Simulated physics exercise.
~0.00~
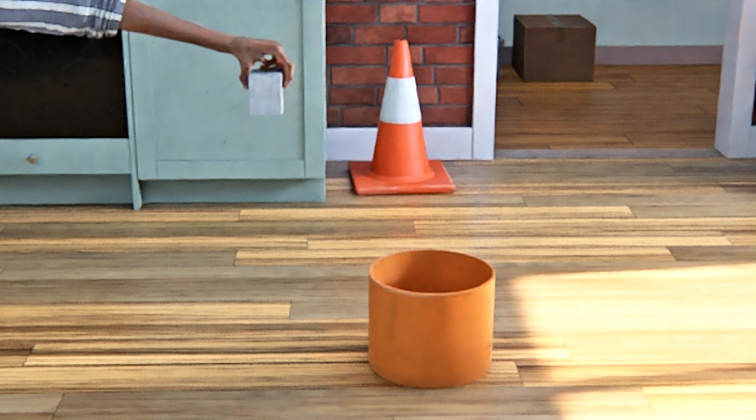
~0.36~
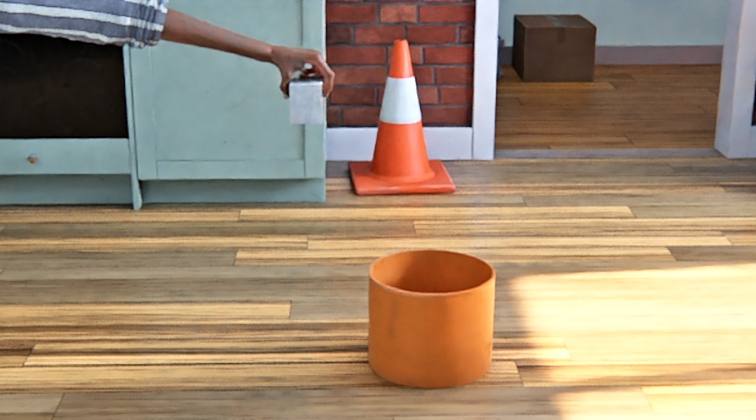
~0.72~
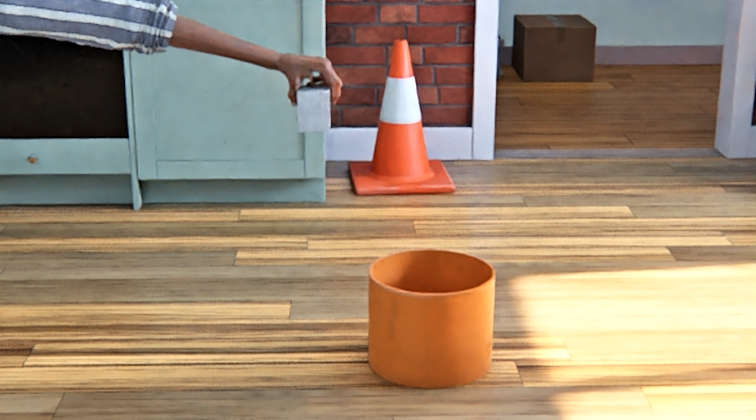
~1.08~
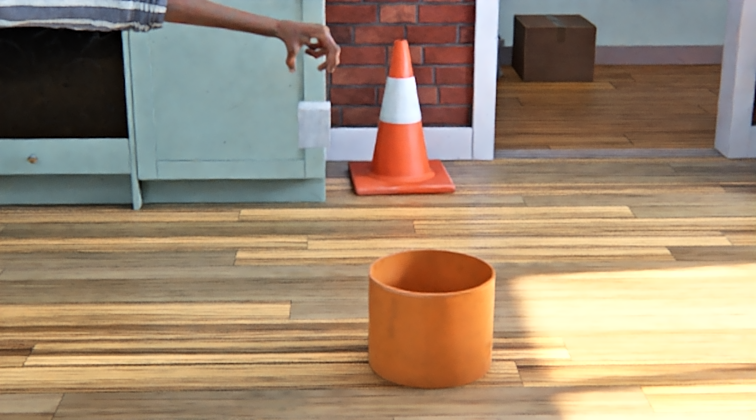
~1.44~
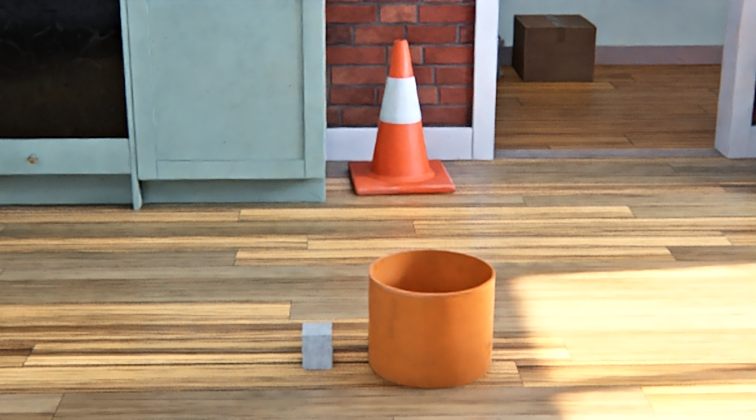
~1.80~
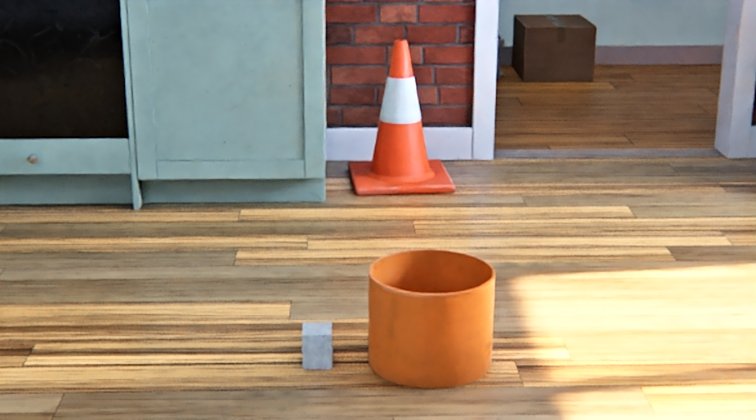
On a wooden floor, a hand drops a white block that lands beside an orange bucket.
